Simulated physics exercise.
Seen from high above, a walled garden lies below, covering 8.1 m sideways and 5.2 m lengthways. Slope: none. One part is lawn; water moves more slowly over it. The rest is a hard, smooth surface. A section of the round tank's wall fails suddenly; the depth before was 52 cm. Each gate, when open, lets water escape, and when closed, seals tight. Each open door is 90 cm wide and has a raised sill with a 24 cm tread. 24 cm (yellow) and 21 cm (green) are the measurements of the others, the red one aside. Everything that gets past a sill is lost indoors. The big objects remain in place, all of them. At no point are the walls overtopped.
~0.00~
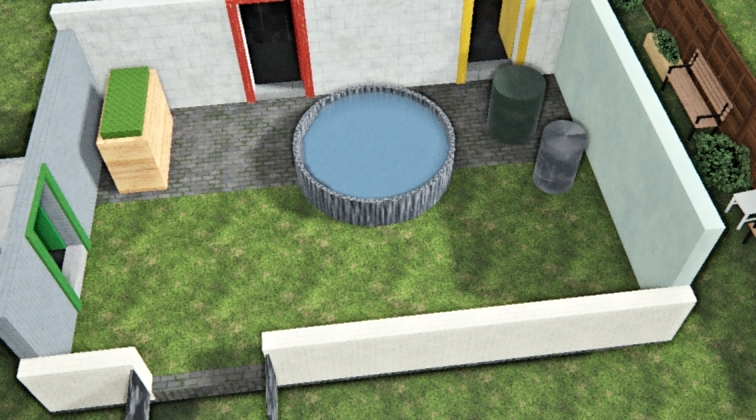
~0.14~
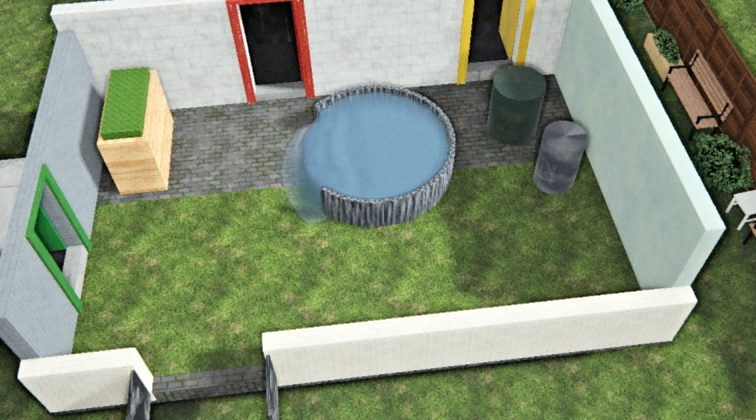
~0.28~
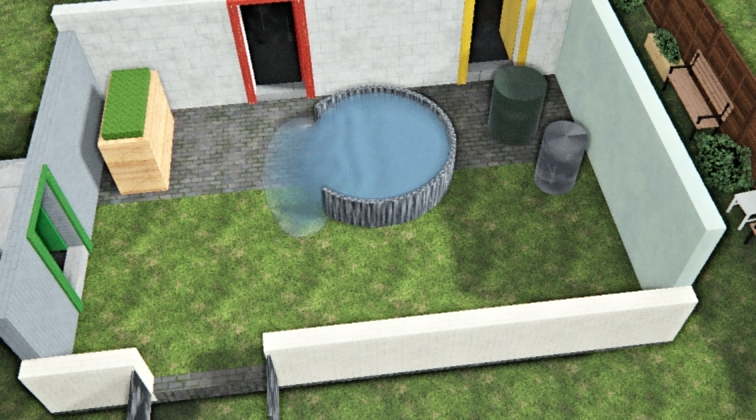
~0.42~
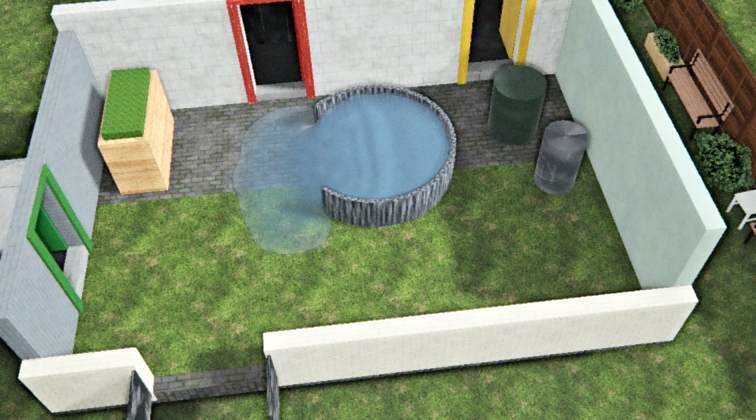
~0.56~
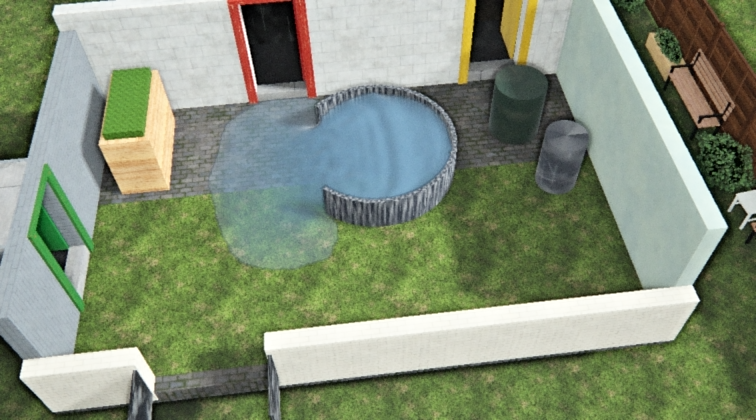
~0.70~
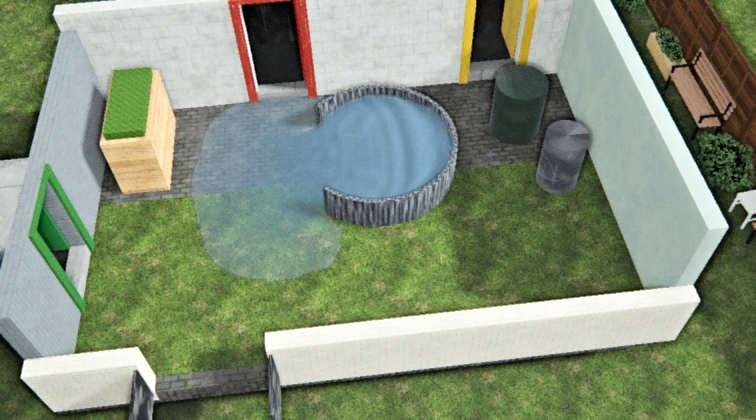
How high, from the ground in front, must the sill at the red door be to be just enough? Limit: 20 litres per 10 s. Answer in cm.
About 7 cm.
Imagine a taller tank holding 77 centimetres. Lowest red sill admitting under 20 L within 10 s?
About 12.0 centimetres.
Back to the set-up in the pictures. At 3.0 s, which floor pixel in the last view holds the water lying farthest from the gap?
Roughly at (74, 361) in the last view.
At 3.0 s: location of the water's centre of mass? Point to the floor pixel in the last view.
About (259, 186).
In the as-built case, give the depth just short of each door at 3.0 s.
Yellow 0, red 7, green 17 cm.
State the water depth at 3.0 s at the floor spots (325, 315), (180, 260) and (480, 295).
Close to 1, 7 and 0 cm deep.
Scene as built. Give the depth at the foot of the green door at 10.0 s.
About 8.0 cm.
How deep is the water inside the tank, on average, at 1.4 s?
Around 33 centimetres.
After 1.4 s water covers 30 % of the floor, deepest (24 cm) near (180, 174); 8 cm at the red door, 0 litres in over its 17 cm sill.
After 3.0 s water covers 45 % of the floor, deepest (26 cm) near (103, 182); 7 cm at the red door, 0 litres in over its 17 cm sill.
After 10.0 s water covers 85 % of the floor, deepest (8 cm) near (102, 190); 7 cm at the red door, 0 litres in over its 17 cm sill.
At the red door as built, the water arrived by 0.6 s and peaked near 11 cm at 3.6 s.
With a sill of 6 cm, 35 litres would have come in within the 10 s; with 8.5 cm, 9 litres. So under 20 litres takes about 7 cm.
